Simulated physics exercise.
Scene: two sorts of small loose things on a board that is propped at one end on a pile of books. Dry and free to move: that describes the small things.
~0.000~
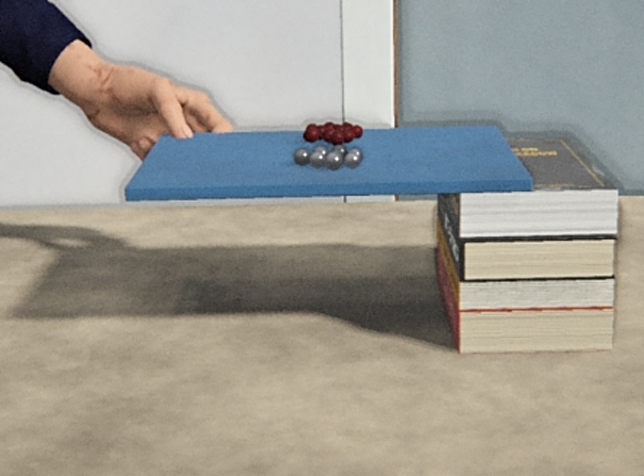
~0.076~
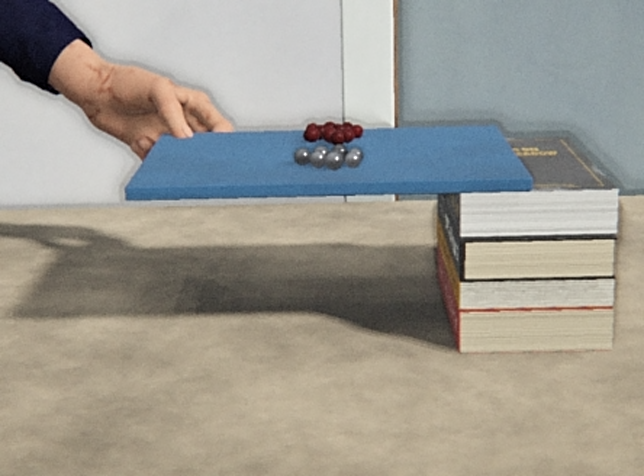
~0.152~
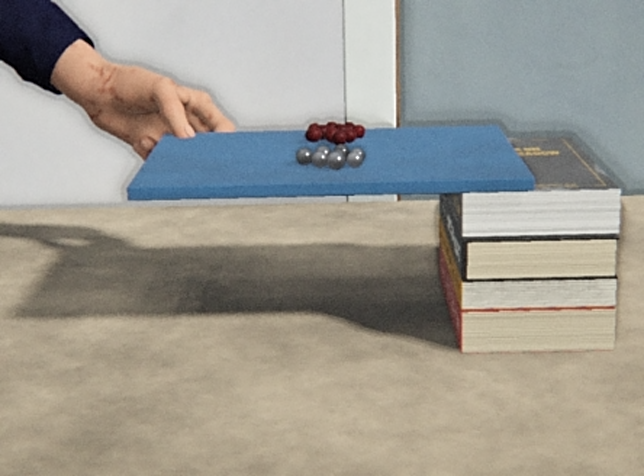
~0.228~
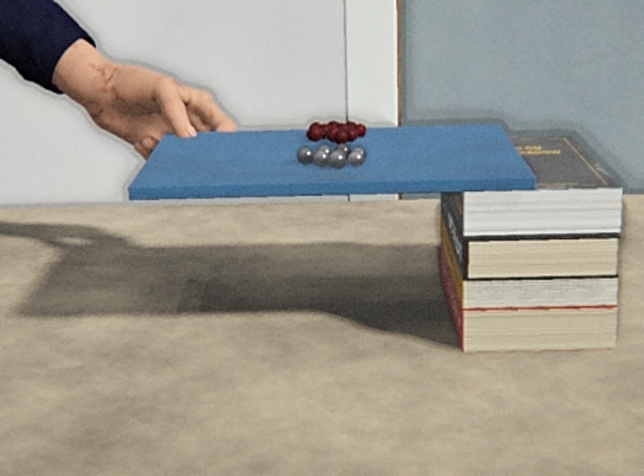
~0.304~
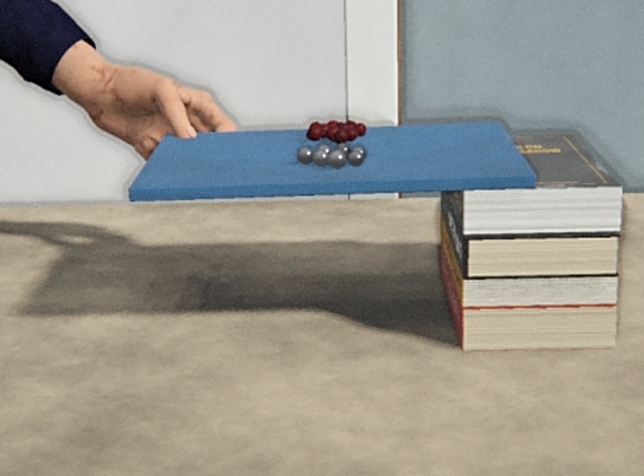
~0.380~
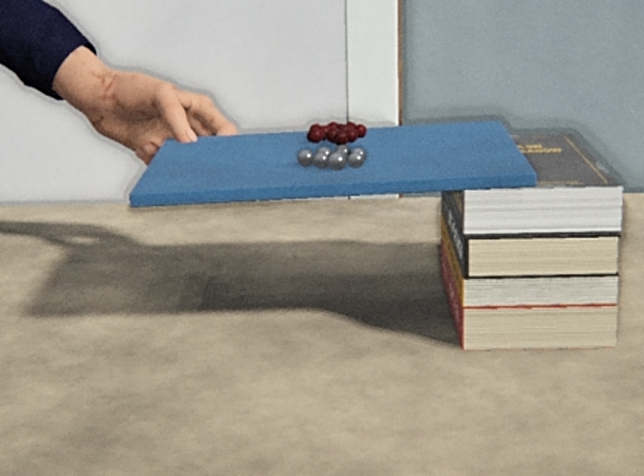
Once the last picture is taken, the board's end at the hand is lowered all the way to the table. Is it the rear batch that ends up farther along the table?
No, the front one does.
Around 0.81 s, board sloping at 14°; front batch all still on the board; back batch all still on the board.
Around 1.27 s, board sloping at 28°; front batch mostly less than half a board's length out; back batch mostly at the foot of the board.
Around 1.82 s, board resting at 31°; front batch mostly one to two board lengths out, a small part gone off the table; back batch mostly less than half a board's length out.
Finally (3.4 s), board resting at 31°; front batch mostly more than two board lengths out, most gone off the table; back batch mostly less than half a board's length out; the front batch has gone farther.
